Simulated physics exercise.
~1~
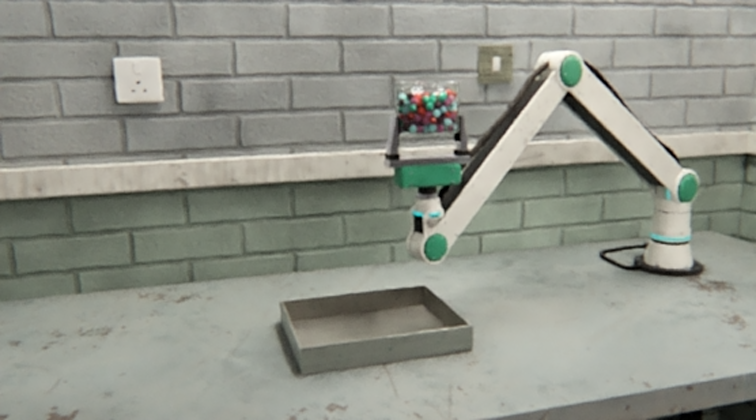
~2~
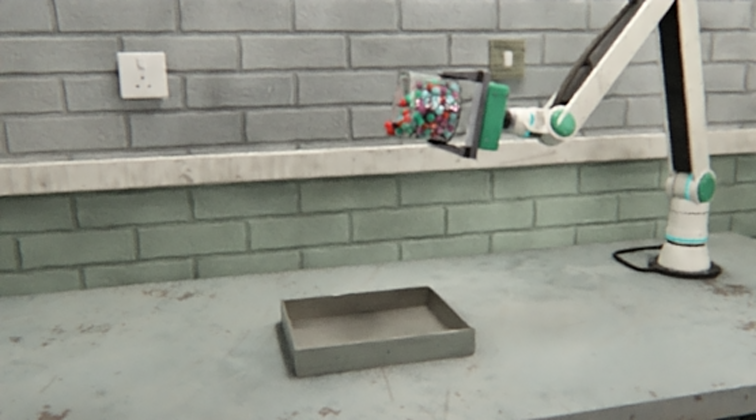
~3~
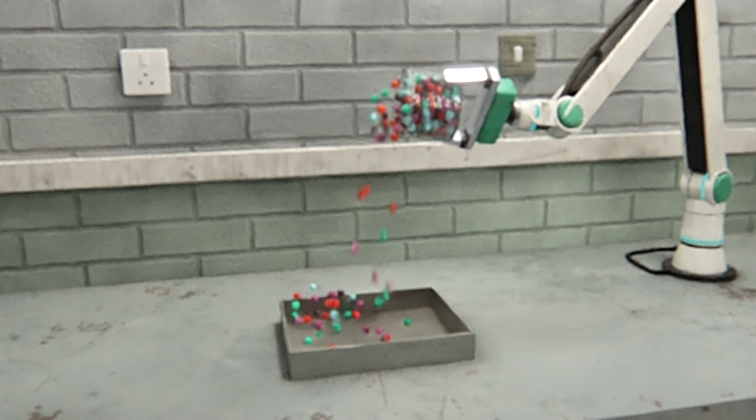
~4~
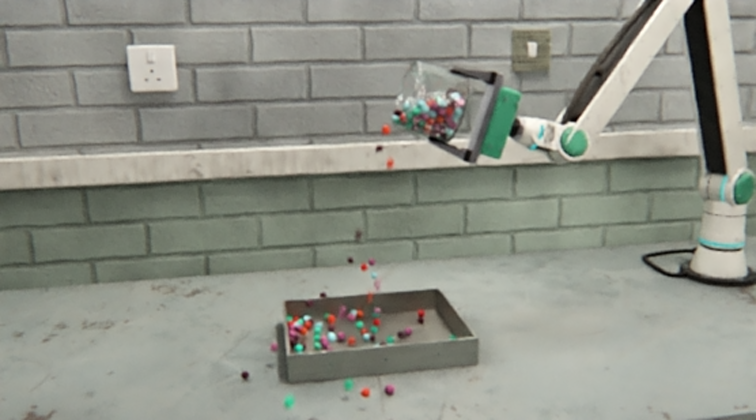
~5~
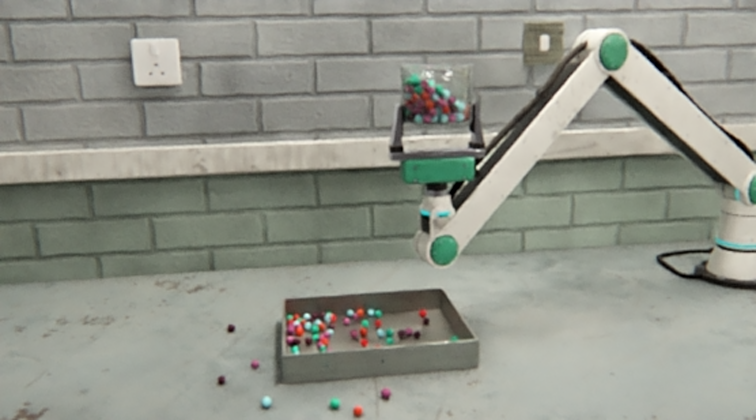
Robot arm tipping a clear tumbler of colourful round sweets over a grey tray, spilling some onto the table, then righting it part-full.
